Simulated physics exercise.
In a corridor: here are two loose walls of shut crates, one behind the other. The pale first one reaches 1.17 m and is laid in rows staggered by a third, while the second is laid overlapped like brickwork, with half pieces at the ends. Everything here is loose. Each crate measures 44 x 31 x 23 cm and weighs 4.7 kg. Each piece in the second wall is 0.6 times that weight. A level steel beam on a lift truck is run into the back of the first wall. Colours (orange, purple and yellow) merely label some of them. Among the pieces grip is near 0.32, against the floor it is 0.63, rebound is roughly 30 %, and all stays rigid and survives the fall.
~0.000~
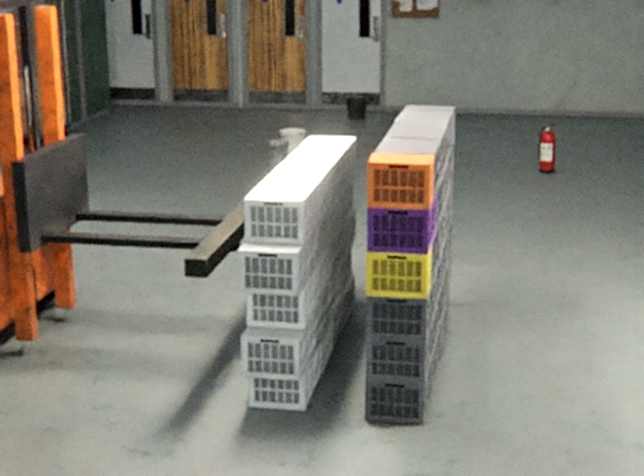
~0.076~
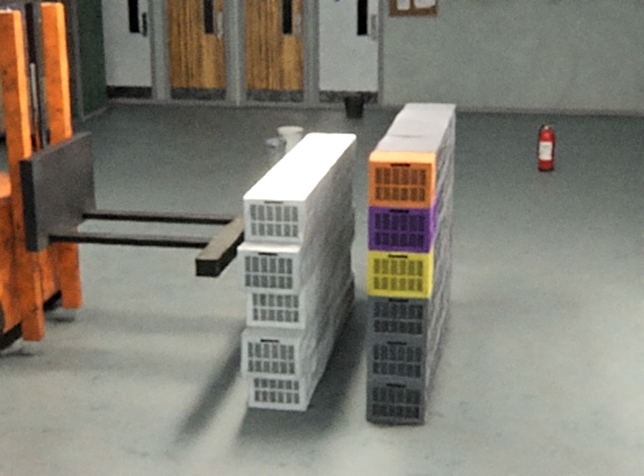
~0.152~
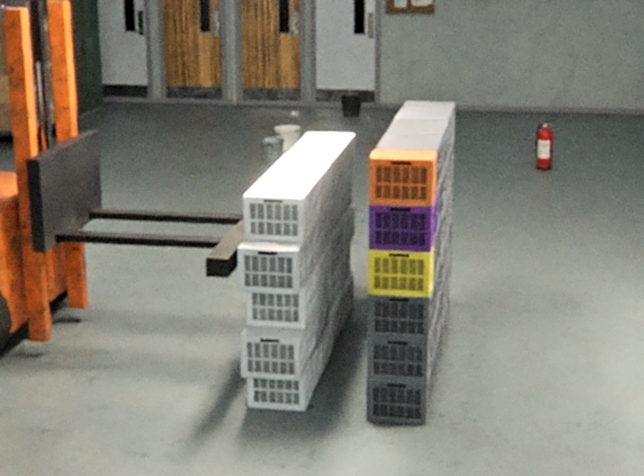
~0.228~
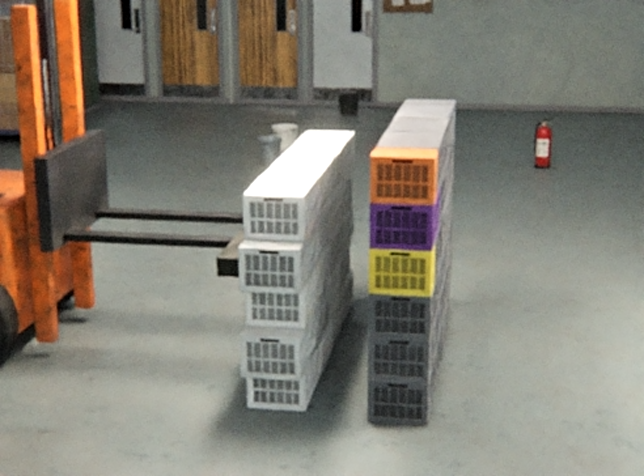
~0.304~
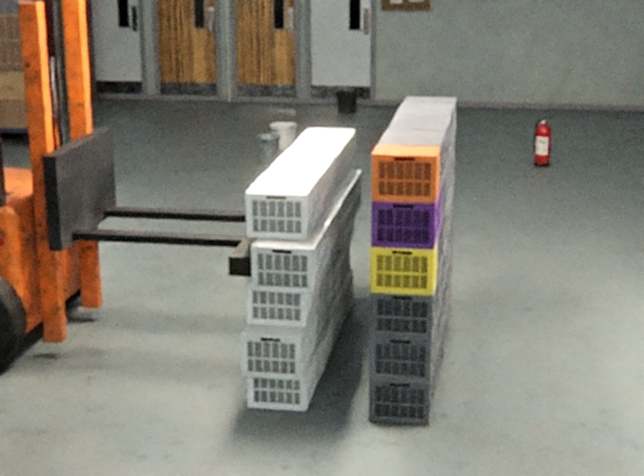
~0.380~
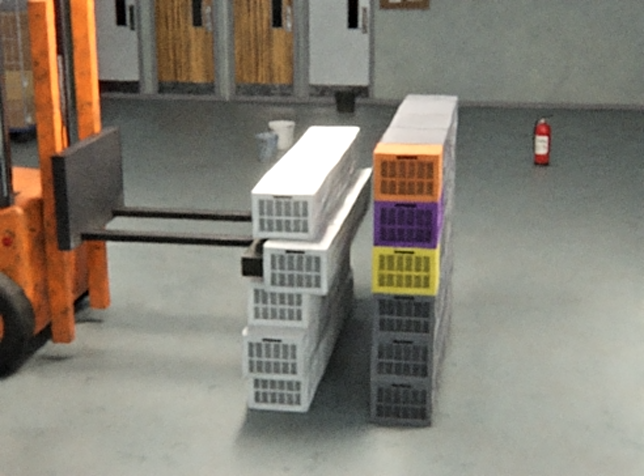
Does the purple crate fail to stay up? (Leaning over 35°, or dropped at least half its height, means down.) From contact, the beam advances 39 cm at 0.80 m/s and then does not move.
Yes - that piece is lost.
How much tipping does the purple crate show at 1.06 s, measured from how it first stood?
About 5 degrees.
Around 1.06 s, 8 of the pale wall down; none of the 27 crates of the second wall down, 23 disturbed; purple crate tipped 4°; orange crate tipped 4°.
Around 1.92 s, 8 of the pale wall down; 23 of the 27 crates of the second wall down; purple crate tipped 60°, 45 cm lower; yellow crate tipped 60°, 39 cm lower.
Finally (3.7 s), 8 of the pale wall down; 23 of the 27 crates of the second wall down; purple crate on its side; orange crate on its side; yellow crate on its side.
